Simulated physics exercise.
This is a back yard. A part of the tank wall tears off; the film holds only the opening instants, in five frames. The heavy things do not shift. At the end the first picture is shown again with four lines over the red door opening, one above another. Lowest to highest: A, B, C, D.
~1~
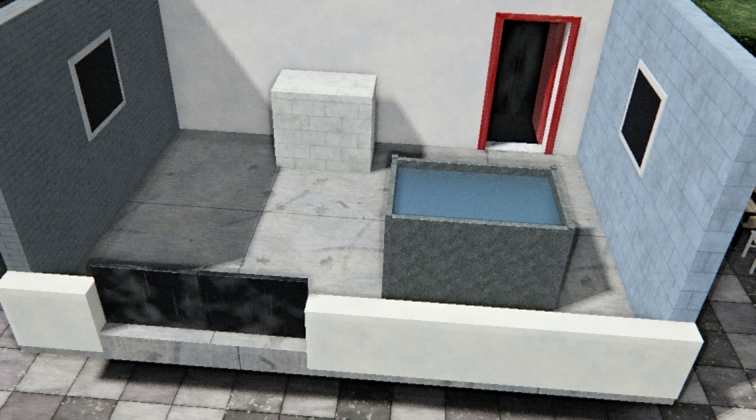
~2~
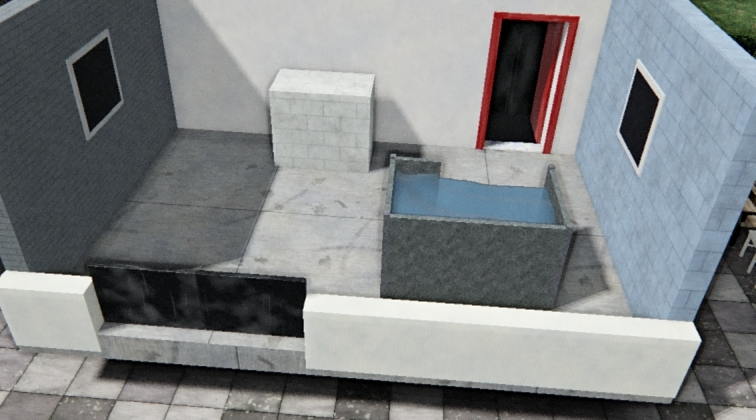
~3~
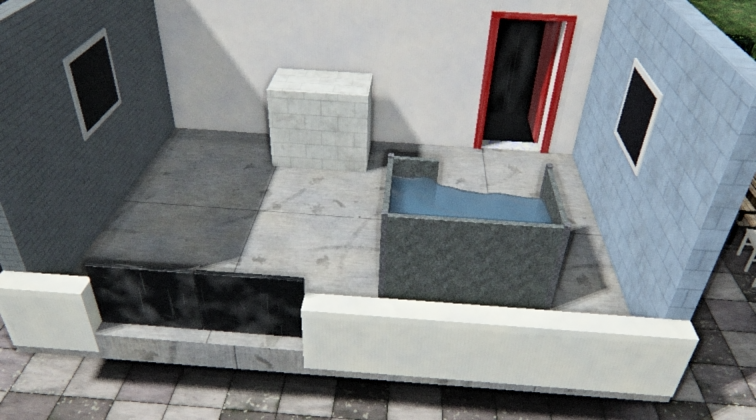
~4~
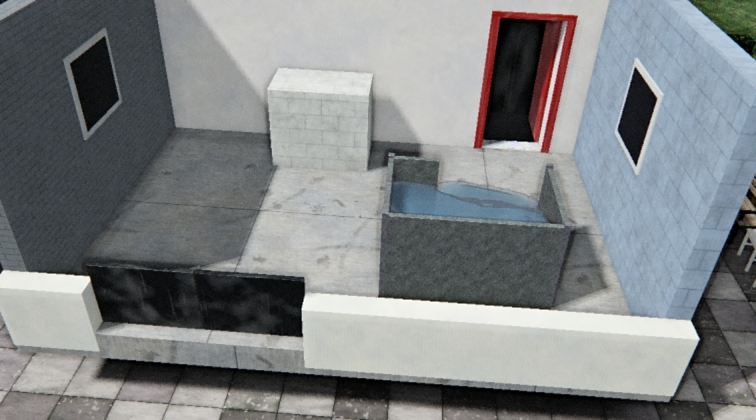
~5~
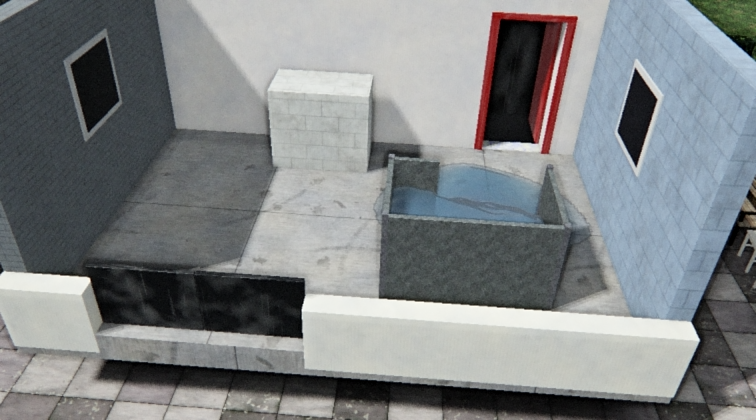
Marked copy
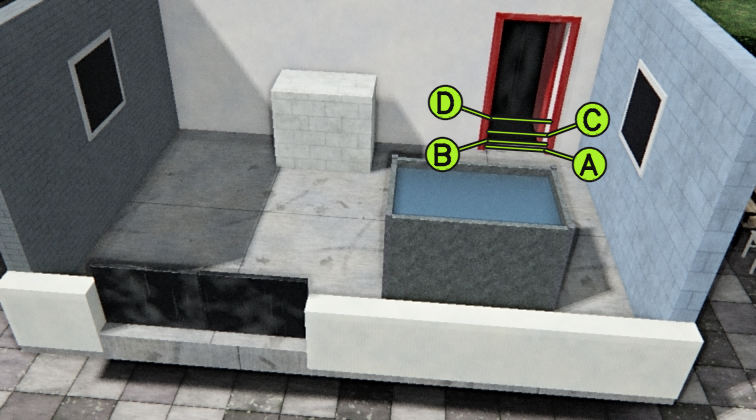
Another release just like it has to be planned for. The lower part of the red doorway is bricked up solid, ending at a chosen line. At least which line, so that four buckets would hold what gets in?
The answer is height D.
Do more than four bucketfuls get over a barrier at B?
Yes, it does.
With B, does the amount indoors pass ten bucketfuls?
Yes, clearly.
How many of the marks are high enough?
One of them.
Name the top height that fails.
Here it is height C.
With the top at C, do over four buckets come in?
Yes, that goes wrong.
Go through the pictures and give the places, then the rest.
The first frame shows water in the tank at rest, its middle at (475, 197); foot of the red doorway at (514, 151); shut gate at (201, 282).
In the second frame, water covers 2 % of the ground, its front hidden from here.
In the third frame, water covers 4 % of the ground, its front hidden from here.
In the fourth frame, water covers 9 % of the ground, its front hidden from here.
The fifth frame shows front seen at (463, 165), 16 % of the ground wet.
On the marked copy, A at (515, 148); B at (516, 142); C at (518, 133); D at (520, 119); from the bottom up A, B, C, D.
With A, dozens of bucketfuls pour in.
With B, dozens of bucketfuls pour in.
With C, about 10 bucketfuls get in.
With D, a splash gets over, under a bucket.
